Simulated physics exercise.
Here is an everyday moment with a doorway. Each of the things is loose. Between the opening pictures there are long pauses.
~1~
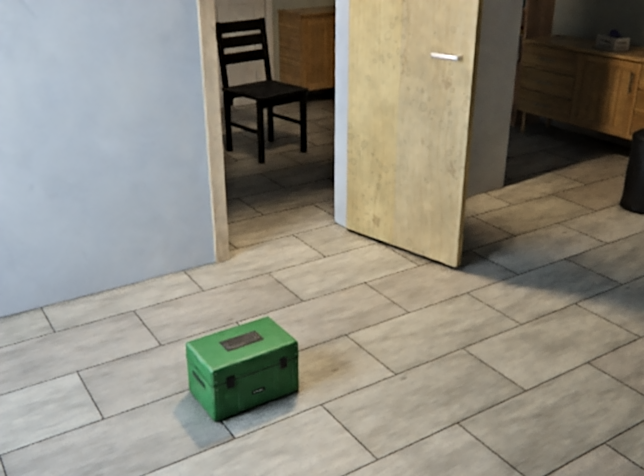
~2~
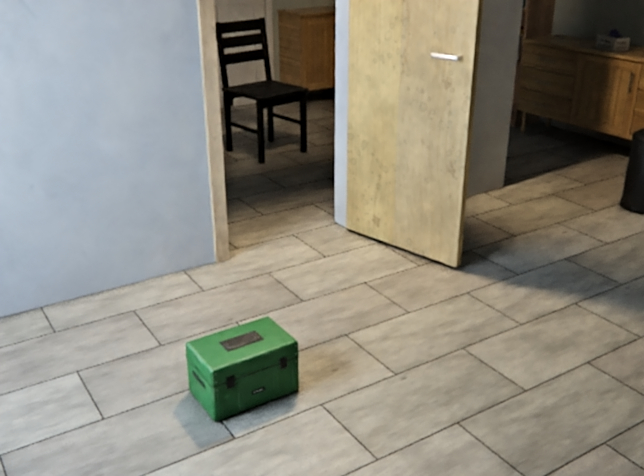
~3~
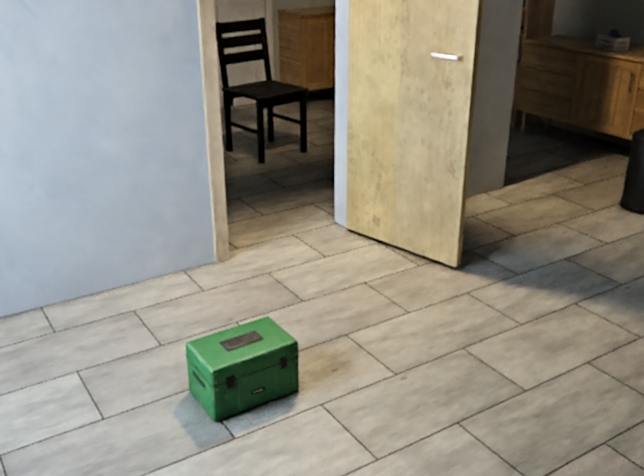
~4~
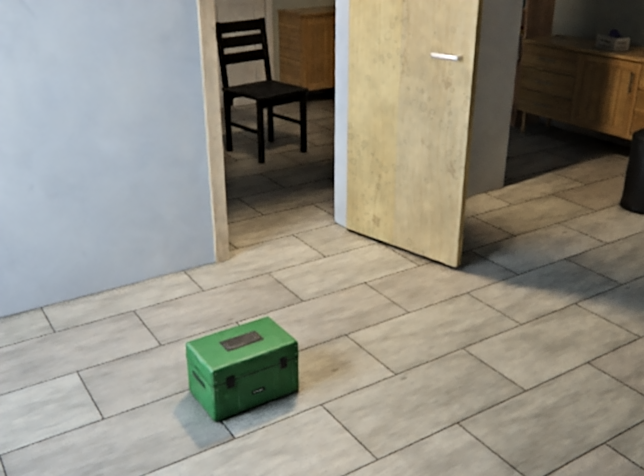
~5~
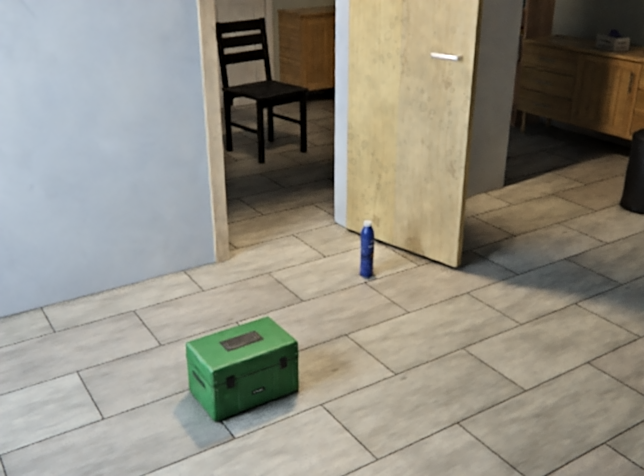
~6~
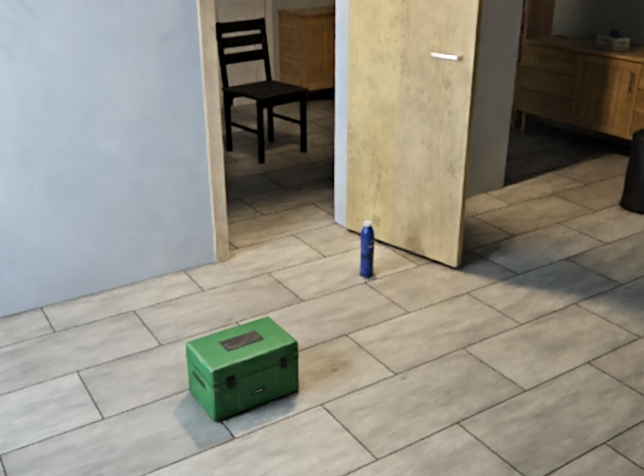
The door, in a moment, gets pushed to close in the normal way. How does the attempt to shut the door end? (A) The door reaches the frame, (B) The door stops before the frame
Answer: A.
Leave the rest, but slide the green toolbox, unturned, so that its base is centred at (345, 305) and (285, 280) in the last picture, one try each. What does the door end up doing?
Try 1 - gets caught; try 2 - gets caught.
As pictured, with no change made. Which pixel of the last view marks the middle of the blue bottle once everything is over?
Close to (218, 236) in the last picture.
Then, 1.00 s past the last view, open by 65°; blue bottle displaced about its own width near (358, 249).
Then, 1.50 s past the last view, open by 40°; blue bottle displaced well along near (306, 248).
Then, 1.90 s past the last view, open by 20°; blue bottle displaced well along near (267, 241).
Then, 2.40 s past the last view, open by 0°; blue bottle rocked 10° from its first pose near (234, 225).
Finally, open by 0°; down or leaning hard on the floor, blue bottle; green toolbox still in place. Final places as the last picture's camera would see them, blue bottle near (218, 236).
